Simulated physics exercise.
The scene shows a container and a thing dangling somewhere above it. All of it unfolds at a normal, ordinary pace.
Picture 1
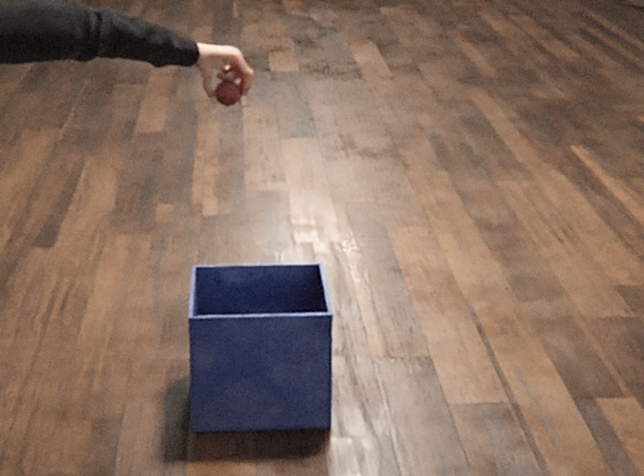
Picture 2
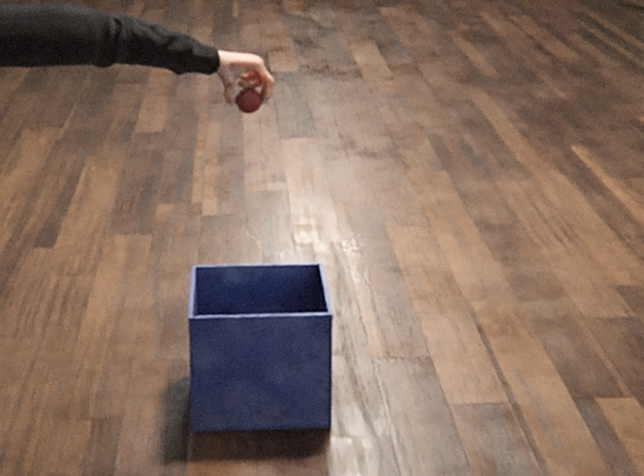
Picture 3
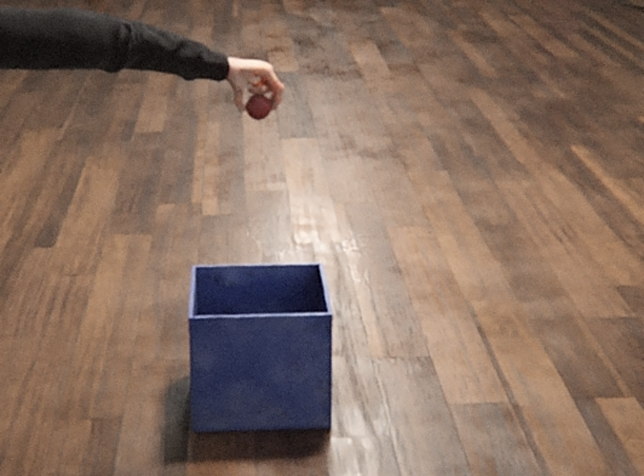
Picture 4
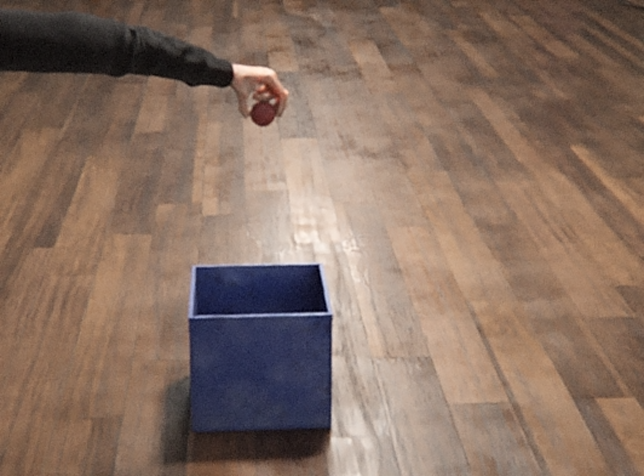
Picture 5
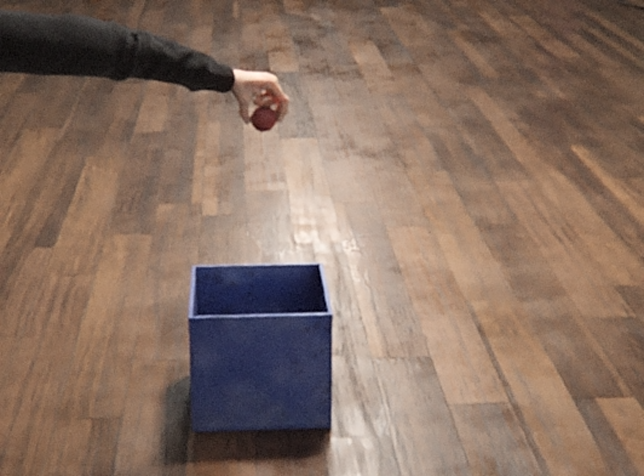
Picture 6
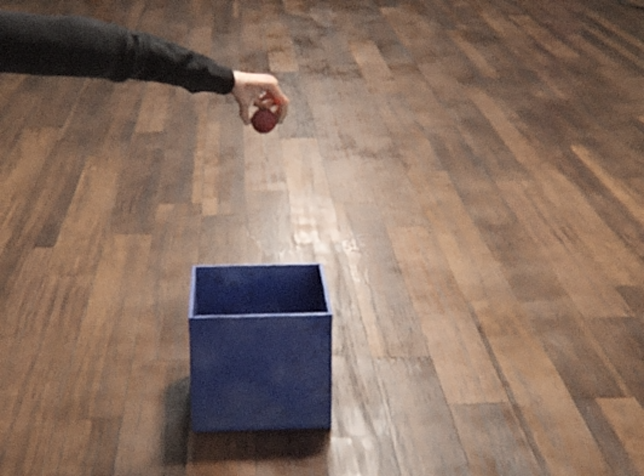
On a wooden floor stood an open blue crate, and above it a hand in a dark sleeve moved a small red tomato right and slightly down, then held it nearly still.
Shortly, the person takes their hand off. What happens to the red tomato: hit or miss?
So the red tomato falls in in the end.
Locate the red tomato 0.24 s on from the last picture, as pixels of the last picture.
Look for its middle near pixel (265, 212).
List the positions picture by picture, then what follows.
The first picture shows still on the way; red tomato (228, 93); crate (260, 344).
The second picture shows still on the way; red tomato (249, 100); crate (260, 344).
The third picture shows still on the way; red tomato (259, 107); crate (260, 344).
The fourth picture shows still on the way; red tomato (263, 114); crate (260, 344).
The fifth picture shows still on the way; red tomato (264, 119); crate (260, 344).
The sixth picture shows in place, still held; red tomato (264, 121); crate (260, 344).
Then, 0.24 s after the last picture, red tomato falling near (265, 212).
At rest, the red tomato lands inside, near (267, 383).
